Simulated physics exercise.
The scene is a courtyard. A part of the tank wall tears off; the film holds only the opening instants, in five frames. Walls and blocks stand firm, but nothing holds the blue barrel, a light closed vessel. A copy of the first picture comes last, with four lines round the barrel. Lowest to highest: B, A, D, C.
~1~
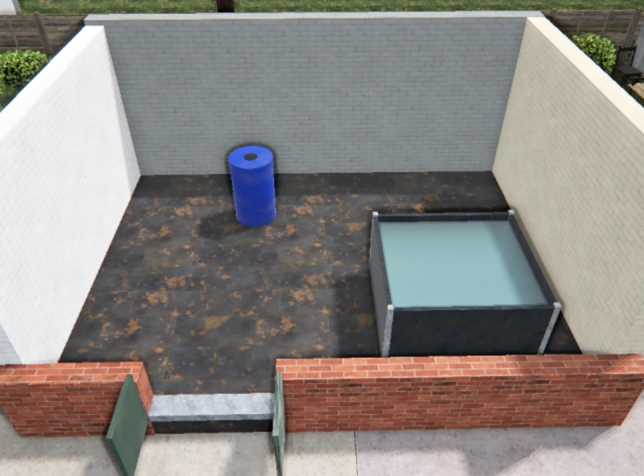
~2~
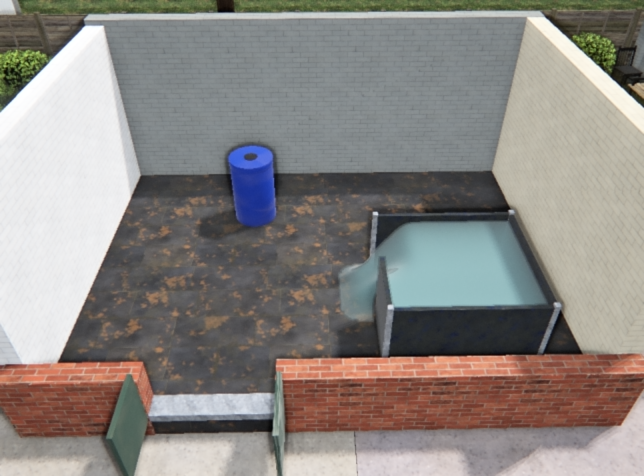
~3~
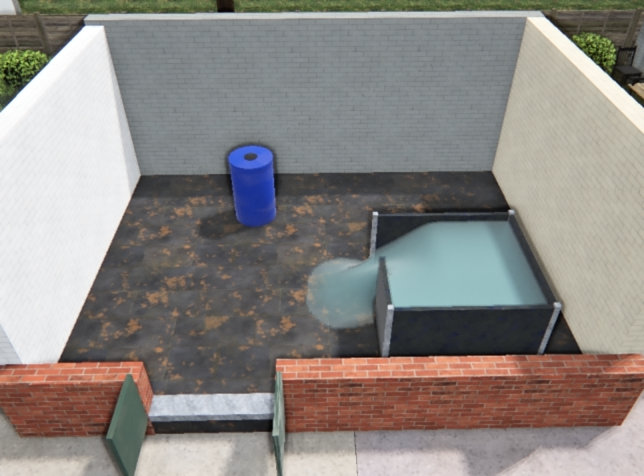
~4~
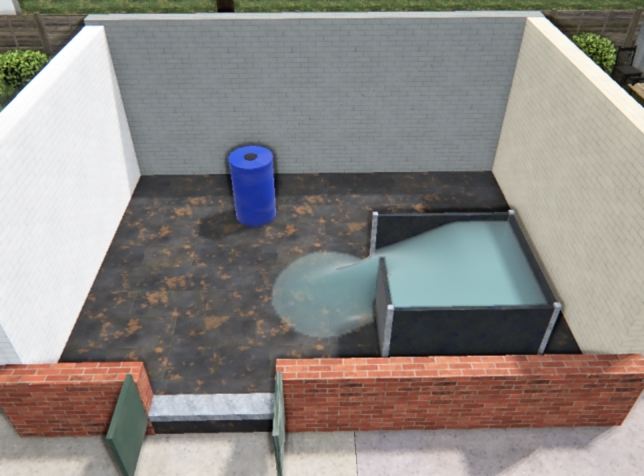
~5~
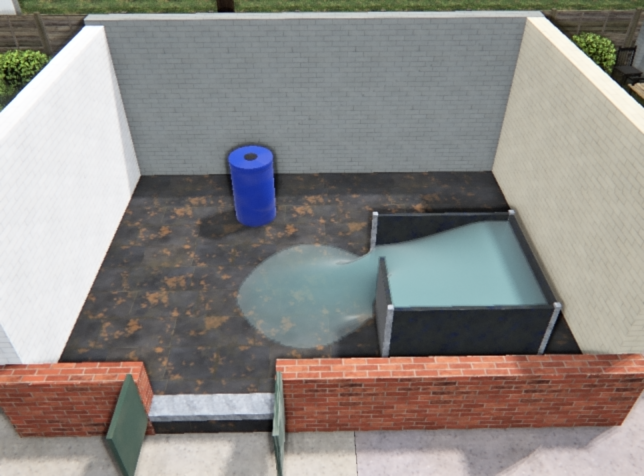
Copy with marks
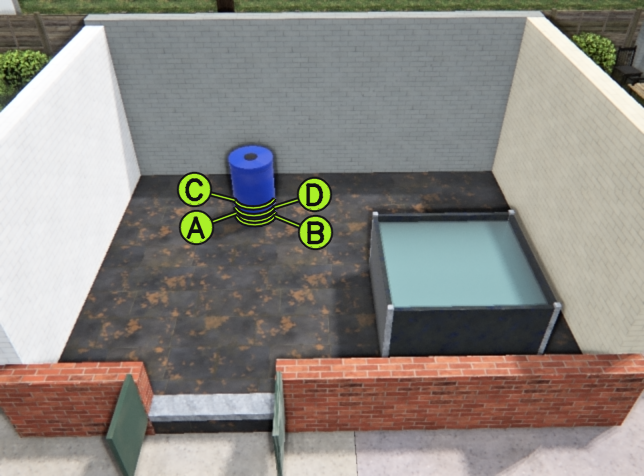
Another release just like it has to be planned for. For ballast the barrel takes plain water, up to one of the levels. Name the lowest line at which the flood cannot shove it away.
Go for D.
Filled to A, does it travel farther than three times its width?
No.
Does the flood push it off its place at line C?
No, that is safe.
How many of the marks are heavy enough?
Two of them.
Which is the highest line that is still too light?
It is A.
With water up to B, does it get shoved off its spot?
Yes, it does.
On the marked copy, A at (254, 221); B at (254, 224); C at (253, 208); D at (254, 215); from the bottom up B, A, D, C.
If A is chosen, it is pushed about its own width away.
If B is chosen, it is pushed about 4 times its own width away.
If C is chosen, it does not move.
If D is chosen, it shifts by a finger or two and stays.
